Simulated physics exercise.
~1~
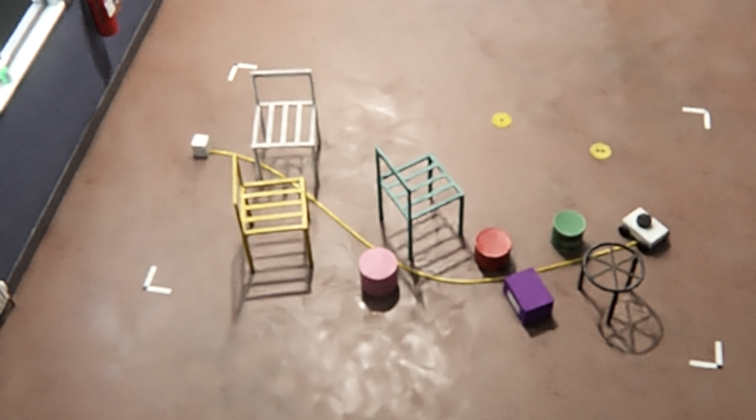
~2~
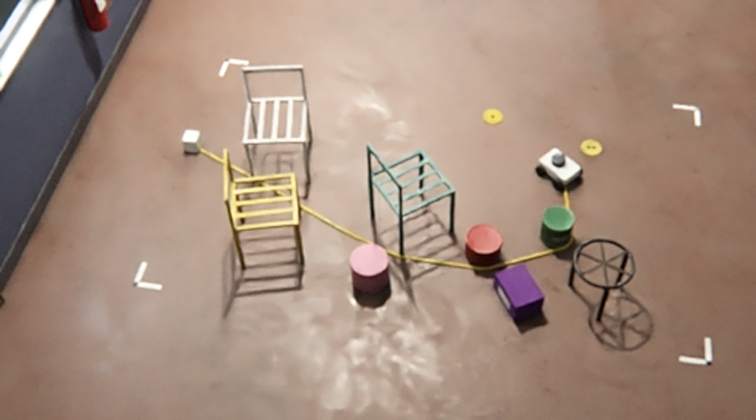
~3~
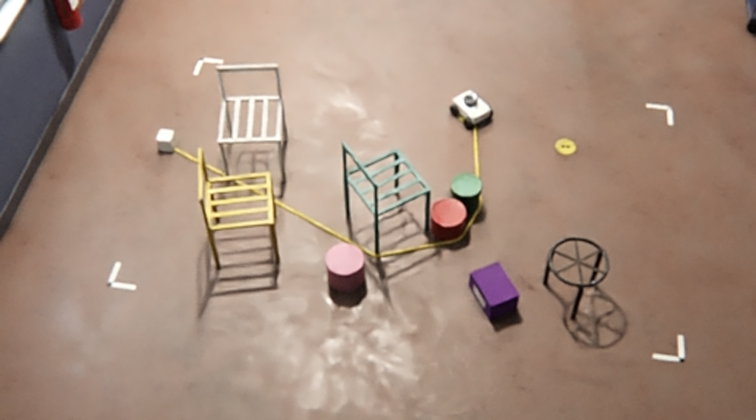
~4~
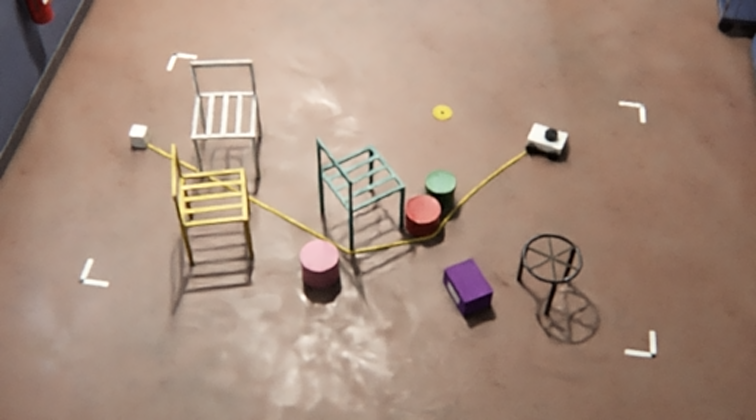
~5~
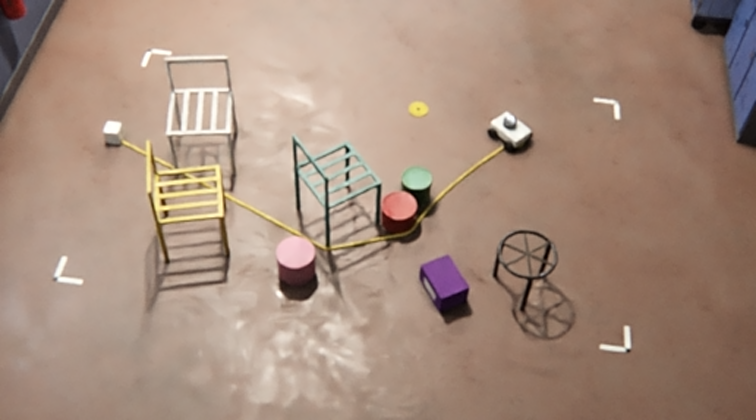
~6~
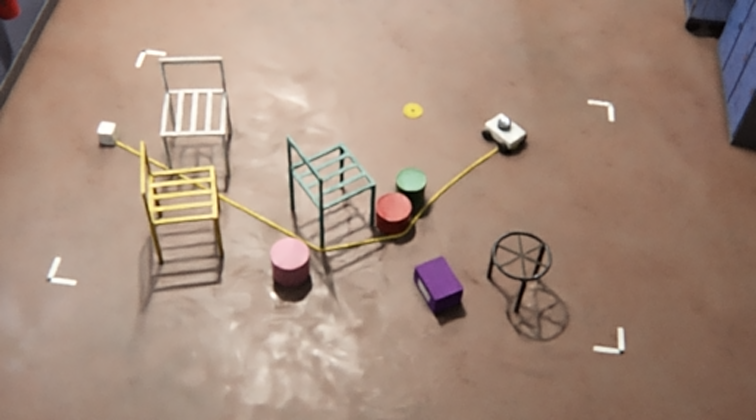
At first, a small white cart sits at the right near a black stool, with a yellow lead running from it past tubs and chairs to a white block at the far left. The cart drives up and to the left, drawing the lead around the green bucket. As it continues to the farther yellow mark, the lead drags the green bucket up and left beside the red one, which also shifts slightly. The cart then heads right to the other mark while the buckets stay put. Finally it rests there, the lead still joined to the block and every chair standing.
